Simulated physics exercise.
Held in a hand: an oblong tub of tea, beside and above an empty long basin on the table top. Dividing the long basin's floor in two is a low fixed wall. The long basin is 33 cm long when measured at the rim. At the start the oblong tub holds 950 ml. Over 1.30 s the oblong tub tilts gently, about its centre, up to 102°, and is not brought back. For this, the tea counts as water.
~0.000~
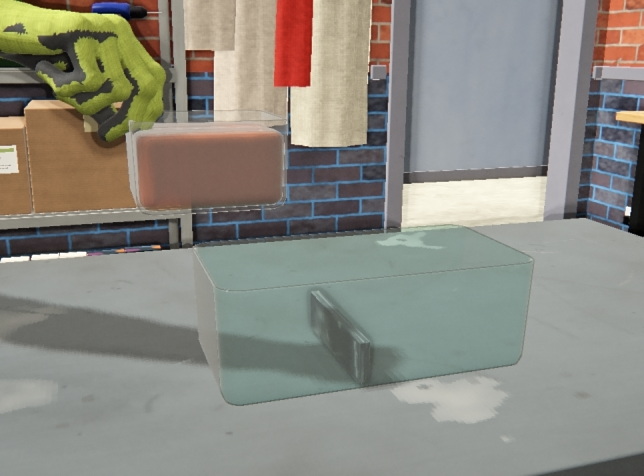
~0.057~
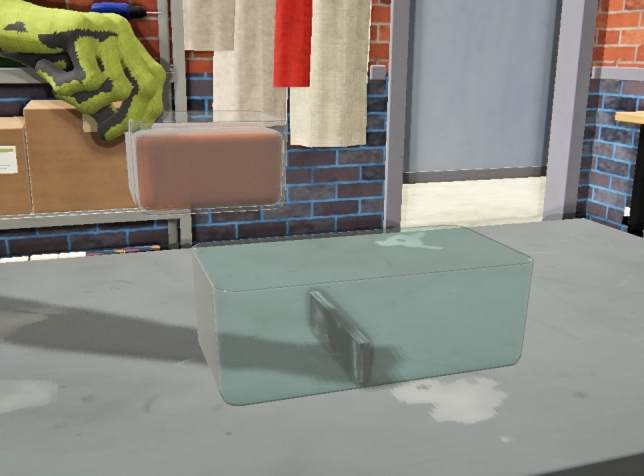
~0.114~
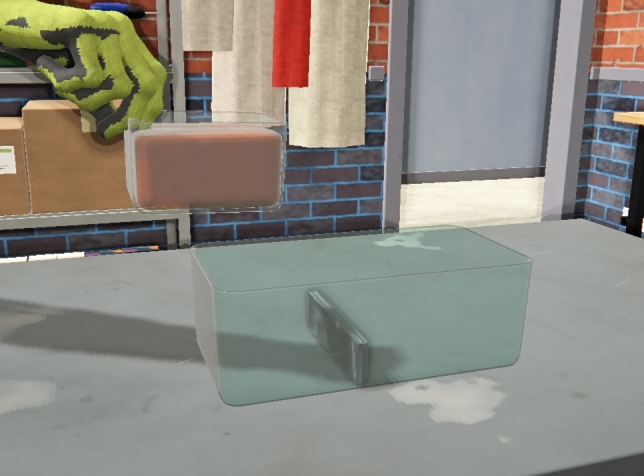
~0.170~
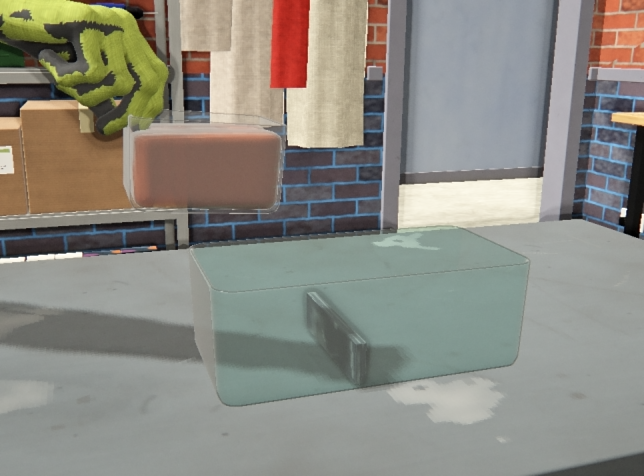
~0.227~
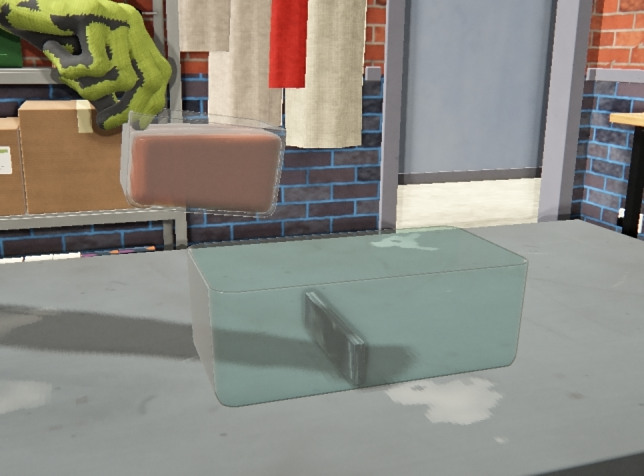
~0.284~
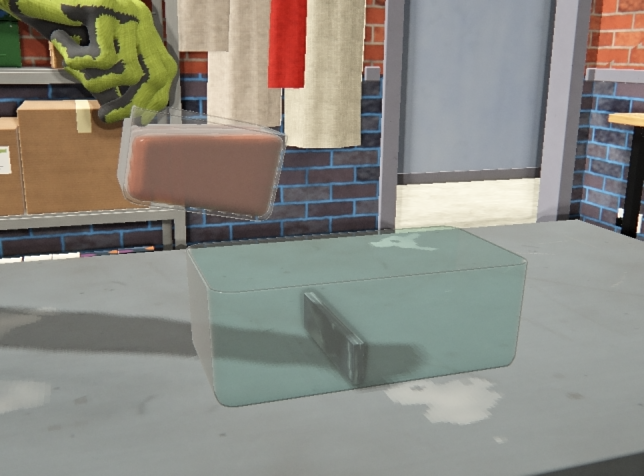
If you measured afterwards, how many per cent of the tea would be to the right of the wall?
About 58 out of 100.
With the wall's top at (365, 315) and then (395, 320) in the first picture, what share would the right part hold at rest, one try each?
20 % and 20 %.
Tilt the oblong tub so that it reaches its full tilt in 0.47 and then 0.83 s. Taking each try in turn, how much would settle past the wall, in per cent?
Near 30 in a hundred on the first go and near 50 in a hundred on the second.
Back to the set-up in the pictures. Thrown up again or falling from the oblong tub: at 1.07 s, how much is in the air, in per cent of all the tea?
It comes to some 5 percent of the total.
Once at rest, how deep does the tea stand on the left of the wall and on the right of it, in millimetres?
Some 18 mm on the left and 18 mm on the right.
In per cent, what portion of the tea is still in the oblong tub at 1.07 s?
About 14 % is still there.
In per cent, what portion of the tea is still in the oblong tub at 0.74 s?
Around 56 percent.
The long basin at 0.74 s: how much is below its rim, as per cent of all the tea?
Roughly 18 percent.
Then, 0.74 s in, the tilt is 62° and 56 per cent is still to pour, 4 is left of the wall and 15 right of it.
Then, 1.07 s in, the tilt is 94° and 13 per cent is still to pour, 24 is left of the wall and 58 right of it.
Then, 1.42 s in, the tilt is 102° and 1 per cent is still to pour, 39 is left of the wall and 58 right of it.
Then, 1.80 s in, the tilt is 102° and 0 per cent is still to pour, 42 is left of the wall and 58 right of it.
Finally, 42 per cent lies left of the wall, 58 right of it and 0 outside.
